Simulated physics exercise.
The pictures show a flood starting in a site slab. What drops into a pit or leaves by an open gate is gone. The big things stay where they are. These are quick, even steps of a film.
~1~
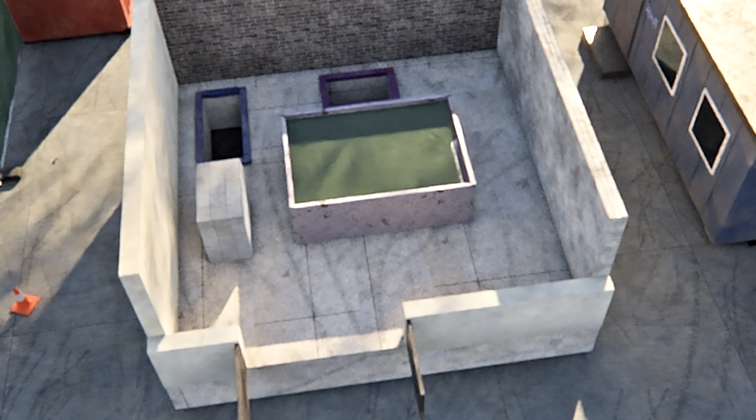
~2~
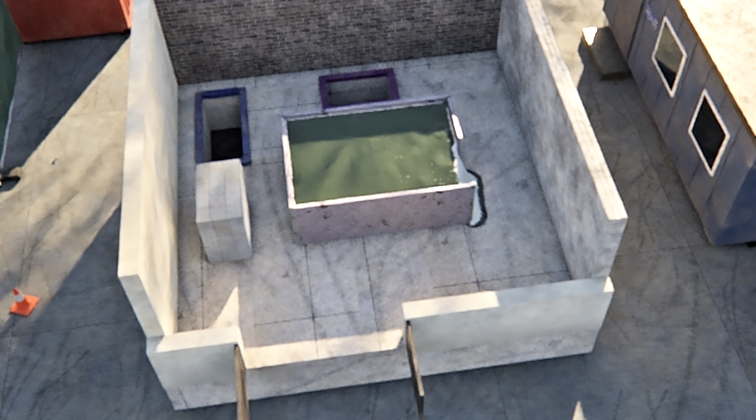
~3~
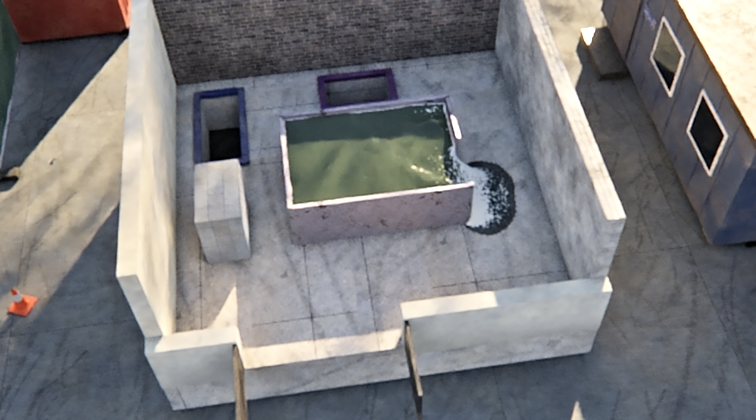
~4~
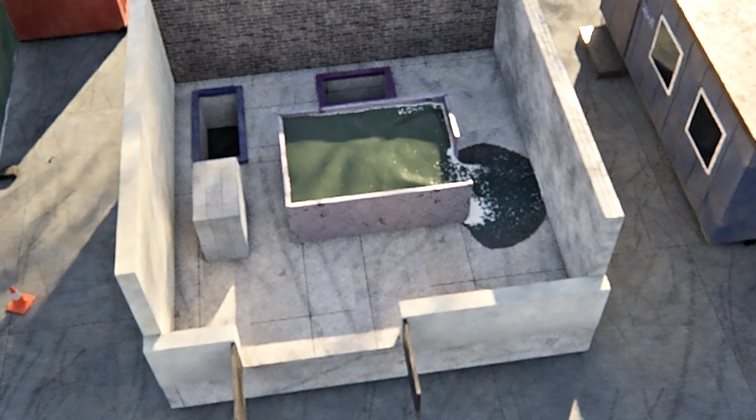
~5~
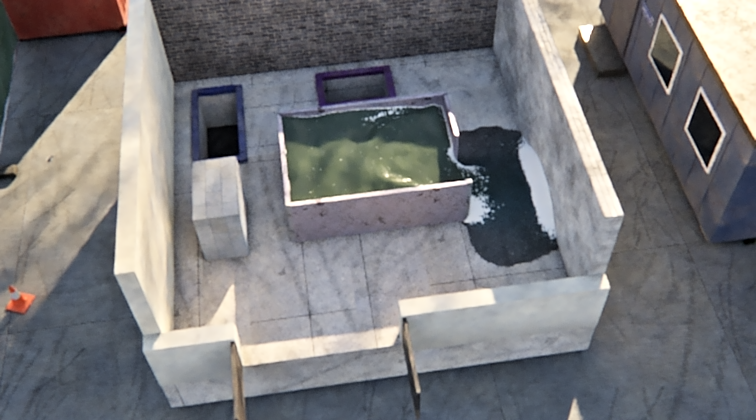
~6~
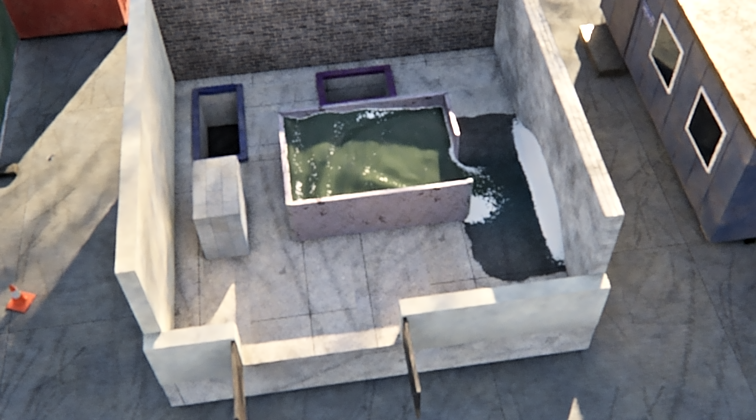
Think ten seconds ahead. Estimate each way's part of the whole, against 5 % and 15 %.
In the end: The gate takes between 5 and 15 %; the blue pit takes between 5 and 15 %; the purple pit takes between 5 and 15 %.
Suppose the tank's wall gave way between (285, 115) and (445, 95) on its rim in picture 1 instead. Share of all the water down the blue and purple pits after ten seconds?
Per cent: Blue 12, purple 45.
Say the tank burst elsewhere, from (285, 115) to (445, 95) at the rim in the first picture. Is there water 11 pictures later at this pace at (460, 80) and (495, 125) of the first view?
In turn: Covered, awash.
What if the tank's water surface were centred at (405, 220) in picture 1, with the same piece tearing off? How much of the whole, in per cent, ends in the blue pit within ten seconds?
Per cent: Blue 4.
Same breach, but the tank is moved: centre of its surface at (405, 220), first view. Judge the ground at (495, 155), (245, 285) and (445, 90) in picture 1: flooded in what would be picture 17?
As listed: Flooded, dry, awash.
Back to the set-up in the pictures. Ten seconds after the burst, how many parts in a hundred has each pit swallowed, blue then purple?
In turn 8 and 10 per cent.
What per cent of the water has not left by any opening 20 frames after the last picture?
Some 98 per cent.
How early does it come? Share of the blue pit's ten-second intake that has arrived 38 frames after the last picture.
About 20 per cent.
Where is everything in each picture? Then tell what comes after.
In the first picture, still water in the water tank at (375, 151).
In the second picture, the front is at (473, 225), out from the gap at (462, 186).
In the third picture, the front is at (505, 178), out from the gap at (461, 187).
In the fourth picture, the front is at (530, 167), out from the gap at (459, 186).
In the fifth picture, the front is at (556, 244), out from the gap at (459, 185).
In the sixth picture, the front is at (564, 267), out from the gap at (459, 184).
A moment on, water covers 20 % of the floor; the gate 0 %, the blue pit 0 %, the purple pit 0 %.
Next, water covers 40 % of the floor; the gate 0 %, the blue pit 0 %, the purple pit 0 %.
Then, water covers 75 % of the floor; the gate 0 %, the blue pit 0 %, the purple pit 2 %.
Later, water covers 95 % of the floor; the gate 3 %, the blue pit 2 %, the purple pit 7 %.
In the end, water covers 100 % of the floor; the gate 11 %, the blue pit 9 %, the purple pit 9 %.
